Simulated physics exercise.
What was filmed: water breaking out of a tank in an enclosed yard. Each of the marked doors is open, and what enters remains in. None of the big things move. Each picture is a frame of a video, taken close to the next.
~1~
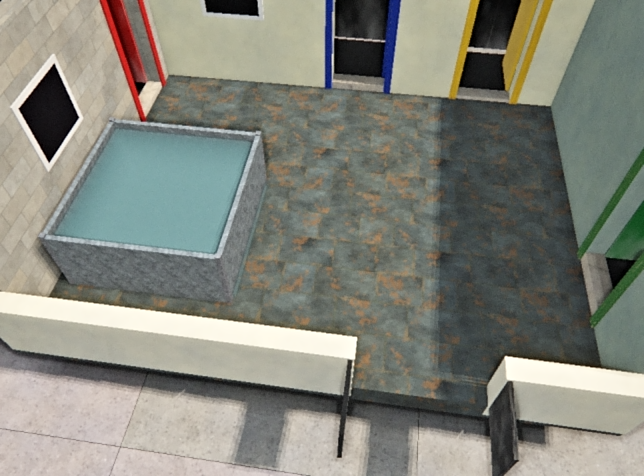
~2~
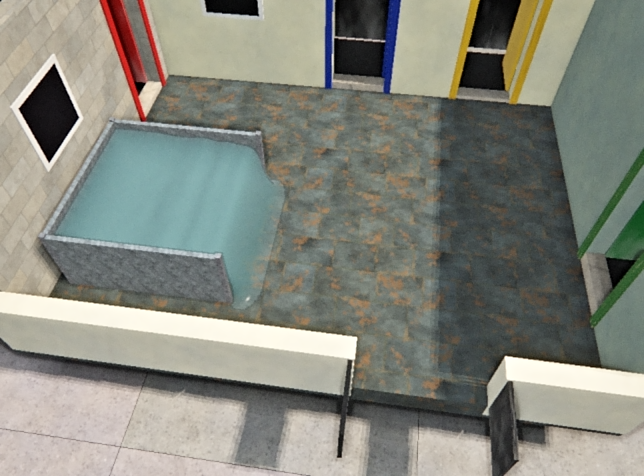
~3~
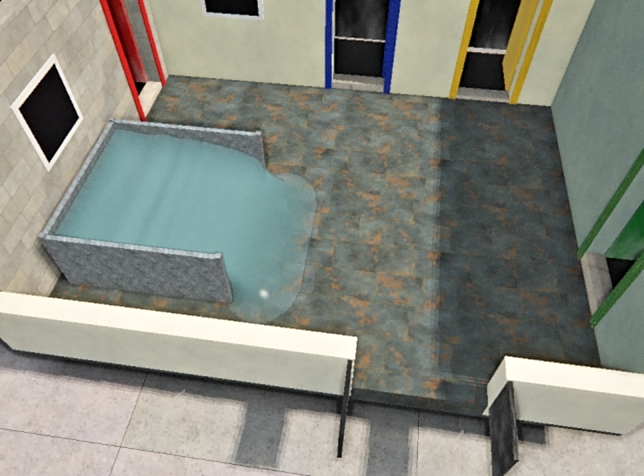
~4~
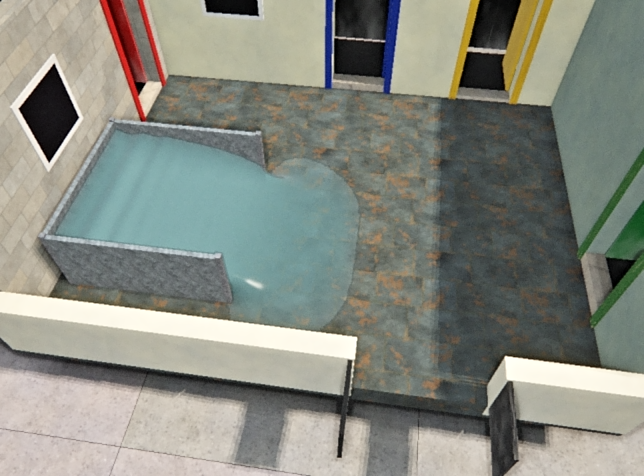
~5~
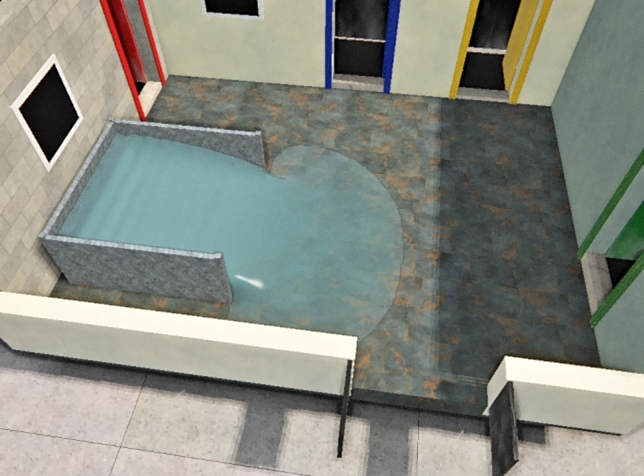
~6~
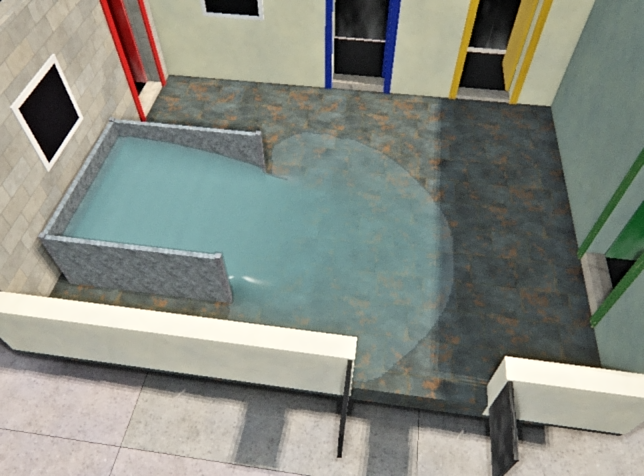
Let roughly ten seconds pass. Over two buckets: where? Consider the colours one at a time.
In the end the green door is going to let through more than allowed; the blue door is going to let through no more than allowed; the red door is going to let through more than allowed; the yellow door is going to let through more than allowed.
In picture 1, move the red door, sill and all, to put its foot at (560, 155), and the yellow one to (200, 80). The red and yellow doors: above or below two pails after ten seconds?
I'd say the red door overflows, while the yellow door overflows.
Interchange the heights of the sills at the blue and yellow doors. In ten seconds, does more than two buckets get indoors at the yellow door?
The yellow door tops the limit.
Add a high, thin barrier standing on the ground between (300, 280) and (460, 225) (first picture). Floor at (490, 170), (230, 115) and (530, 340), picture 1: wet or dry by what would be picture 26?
Results in order: Swamped / bone-dry / swamped.
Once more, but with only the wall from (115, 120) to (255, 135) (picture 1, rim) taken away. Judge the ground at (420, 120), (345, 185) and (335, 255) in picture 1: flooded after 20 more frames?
Sequence: Wetted / wetted / spared.
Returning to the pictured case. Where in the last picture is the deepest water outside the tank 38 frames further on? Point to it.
Somewhere around (452, 101).
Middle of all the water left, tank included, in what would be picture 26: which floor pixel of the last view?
Around pixel (419, 226).
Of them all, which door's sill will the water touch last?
My answer: The red door.
A moment on, water covers 60 % of the floor; the green door under two buckets in, the blue door not reached, the red door not reached, the yellow door not reached.
Next, water covers 70 % of the floor; the green door far over two buckets in, the blue door wet at the sill, nothing in, the red door not reached, the yellow door wet at the sill, nothing in.
Then, water covers 70 % of the floor; the green door far over two buckets in, the blue door wet at the sill, nothing in, the red door not reached, the yellow door over two buckets in.
Later, water covers 90 % of the floor; the green door far over two buckets in, the blue door wet at the sill, nothing in, the red door not reached, the yellow door far over two buckets in.
In the end, water covers 100 % of the floor; the green door far over two buckets in, the blue door wet at the sill, nothing in, the red door over two buckets in, the yellow door far over two buckets in.
